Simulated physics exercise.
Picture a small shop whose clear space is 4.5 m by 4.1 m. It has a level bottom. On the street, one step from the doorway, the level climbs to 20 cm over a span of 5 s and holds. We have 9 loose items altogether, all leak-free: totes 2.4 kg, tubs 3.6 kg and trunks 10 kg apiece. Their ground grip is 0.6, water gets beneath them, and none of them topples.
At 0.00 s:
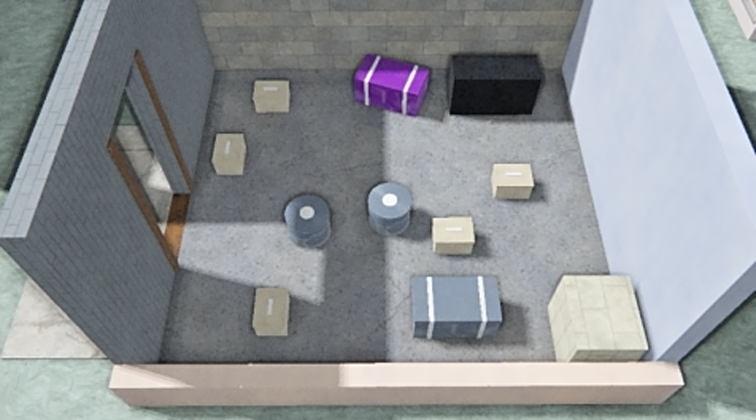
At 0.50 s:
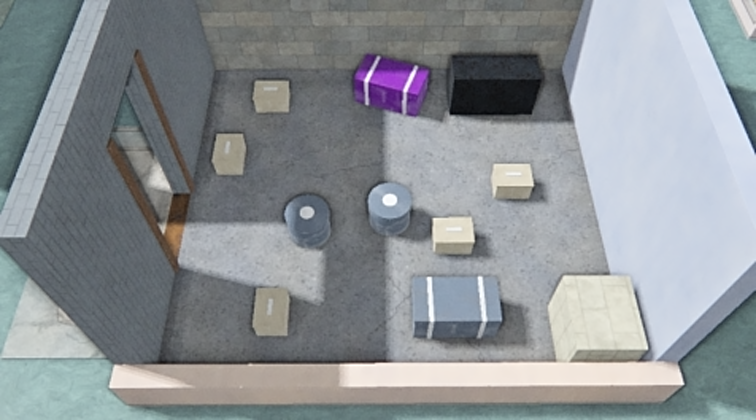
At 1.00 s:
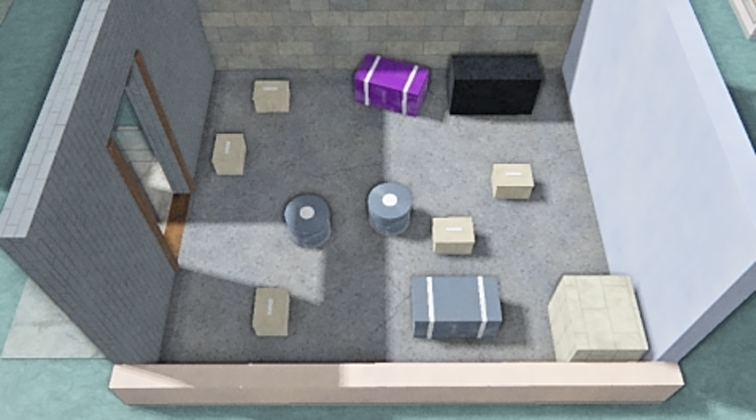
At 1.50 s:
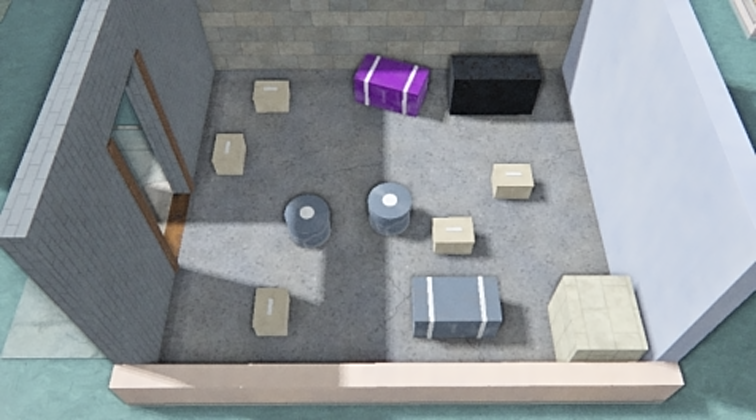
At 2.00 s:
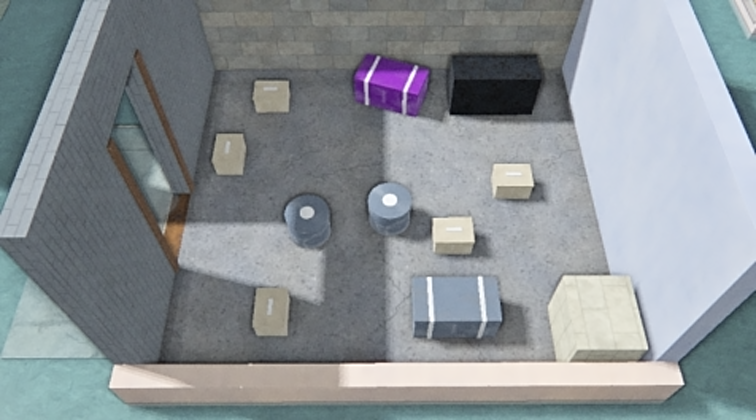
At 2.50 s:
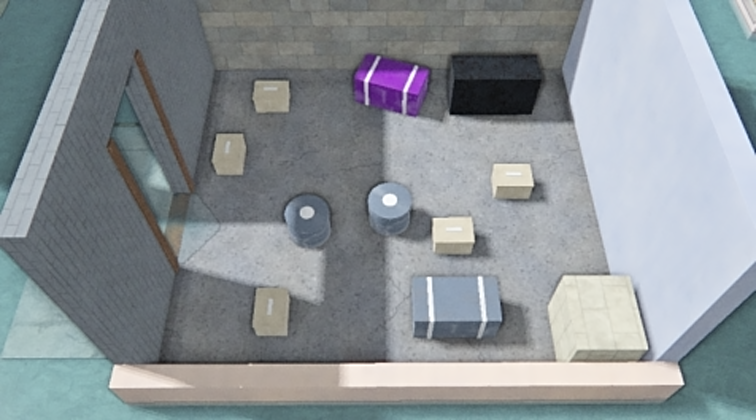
Water spread over the ground outside the small shop, then a thin, clear patch slipped in through the doorway on the left, while the purple trunk, the tubs and the boxes all stayed still.
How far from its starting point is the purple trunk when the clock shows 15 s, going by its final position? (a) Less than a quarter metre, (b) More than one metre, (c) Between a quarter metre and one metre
More than one metre (b).
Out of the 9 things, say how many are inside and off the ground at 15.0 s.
At that moment 9.
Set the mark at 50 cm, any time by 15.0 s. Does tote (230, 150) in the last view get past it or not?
The shift stays smaller.
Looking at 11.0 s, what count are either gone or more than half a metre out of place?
6.
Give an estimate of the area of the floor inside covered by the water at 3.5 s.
1.5 m2.
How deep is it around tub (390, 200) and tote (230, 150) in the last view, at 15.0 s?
Depths: Near 10 cm, then near 4 cm.
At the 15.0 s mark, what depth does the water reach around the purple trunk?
7 cm, roughly.
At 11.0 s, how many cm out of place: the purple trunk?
About 20 cm by then.
After 3.5 s the purple trunk is near (392, 74), 0.0 m from its start, aground; 0 afloat.
After 6.8 s the purple trunk is near (392, 74), 0.0 m from its start, aground; 3 afloat.
After 11.0 s the purple trunk is near (386, 62), 0.2 m from its start, afloat; 7 afloat.
After 15.0 s the purple trunk is near (238, 86), 1.8 m from its start, afloat; 9 afloat.
